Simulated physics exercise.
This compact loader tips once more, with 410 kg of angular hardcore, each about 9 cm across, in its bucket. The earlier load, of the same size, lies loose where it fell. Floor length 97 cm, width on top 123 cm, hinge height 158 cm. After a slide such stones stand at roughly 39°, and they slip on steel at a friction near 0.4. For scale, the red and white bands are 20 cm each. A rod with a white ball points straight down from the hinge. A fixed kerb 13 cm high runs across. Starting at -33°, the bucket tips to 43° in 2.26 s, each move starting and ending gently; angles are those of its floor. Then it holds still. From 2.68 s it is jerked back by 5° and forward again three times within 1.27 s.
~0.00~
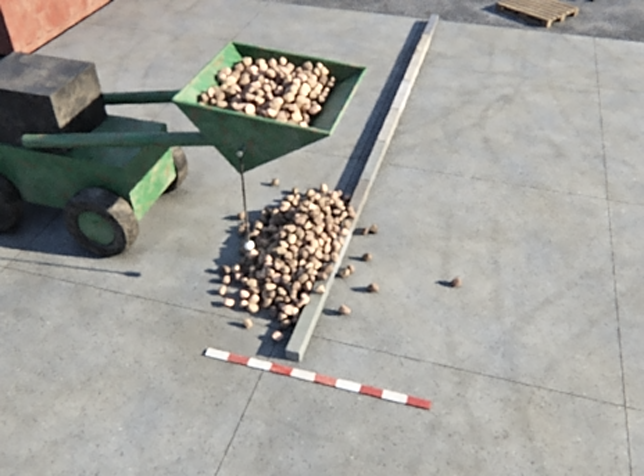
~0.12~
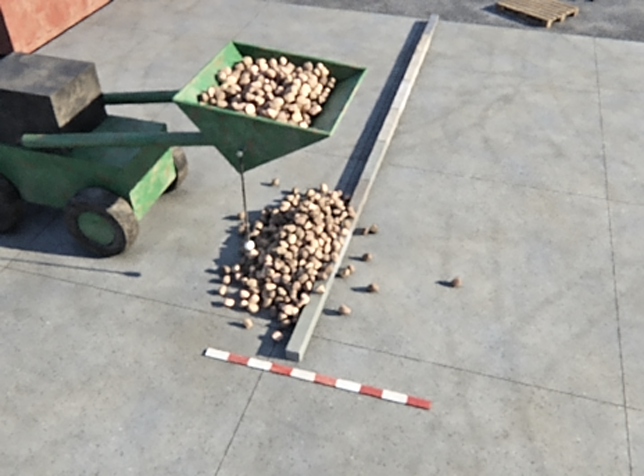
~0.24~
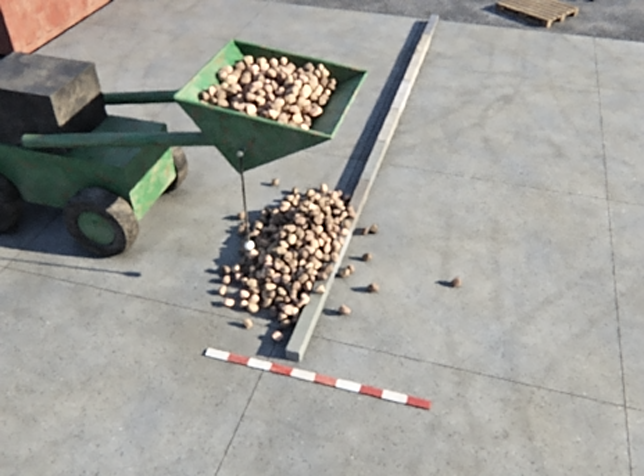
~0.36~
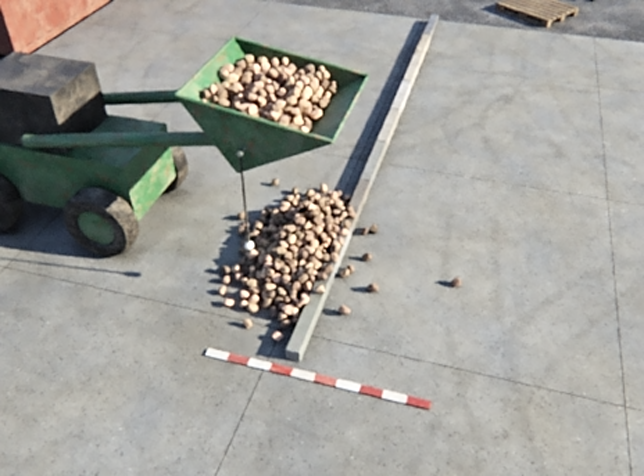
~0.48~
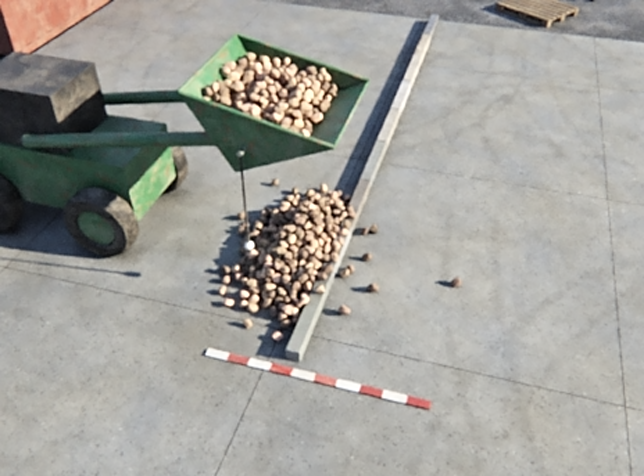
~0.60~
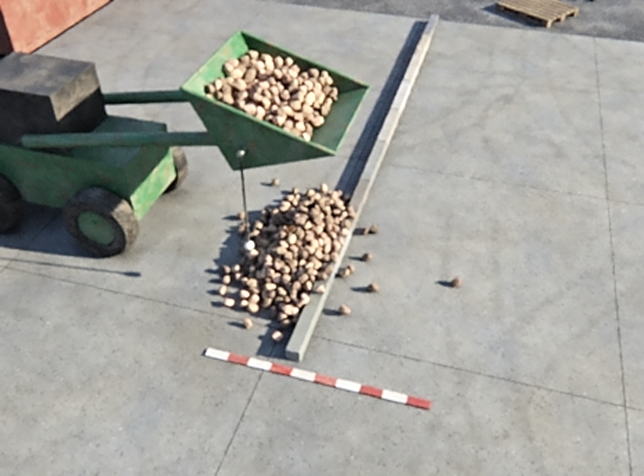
At first, a green loader holds a bucket full of brown stones above a loose pile resting against a low kerb, with a red and white striped rod nearby. The bucket barely moves, then slowly tilts forward, its right edge dipping slightly while the stones stay inside and the pile remains still.
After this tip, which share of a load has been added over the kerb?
Close to 97 parts in a hundred.
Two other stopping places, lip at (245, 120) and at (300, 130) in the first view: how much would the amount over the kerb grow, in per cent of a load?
Near 10 per cent from the first place, 65 from the second.
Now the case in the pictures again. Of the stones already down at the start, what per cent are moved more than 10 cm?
About 0 per cent.
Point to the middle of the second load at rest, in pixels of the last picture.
Their middle is at about (377, 256).
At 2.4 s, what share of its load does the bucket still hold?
About 20 per cent.
After 1.7 s the floor is at 31°; in per cent of one load, 98 in the bucket, 99 on this side of the kerb, 3 over the kerb; the foremost stones are at (372, 266).
After 2.4 s the floor is at 43°; in per cent of one load, 21 in the bucket, 118 on this side of the kerb, 61 over the kerb; the foremost stones are at (412, 270).
After 4.4 s the floor is at 43°; in per cent of one load, 0 in the bucket, 101 on this side of the kerb, 99 over the kerb; the foremost stones are at (474, 280).
After 7.3 s the floor is at 43°; in per cent of one load, 0 in the bucket, 101 on this side of the kerb, 99 over the kerb; the foremost stones are at (474, 280). Net gain over the kerb, 97.
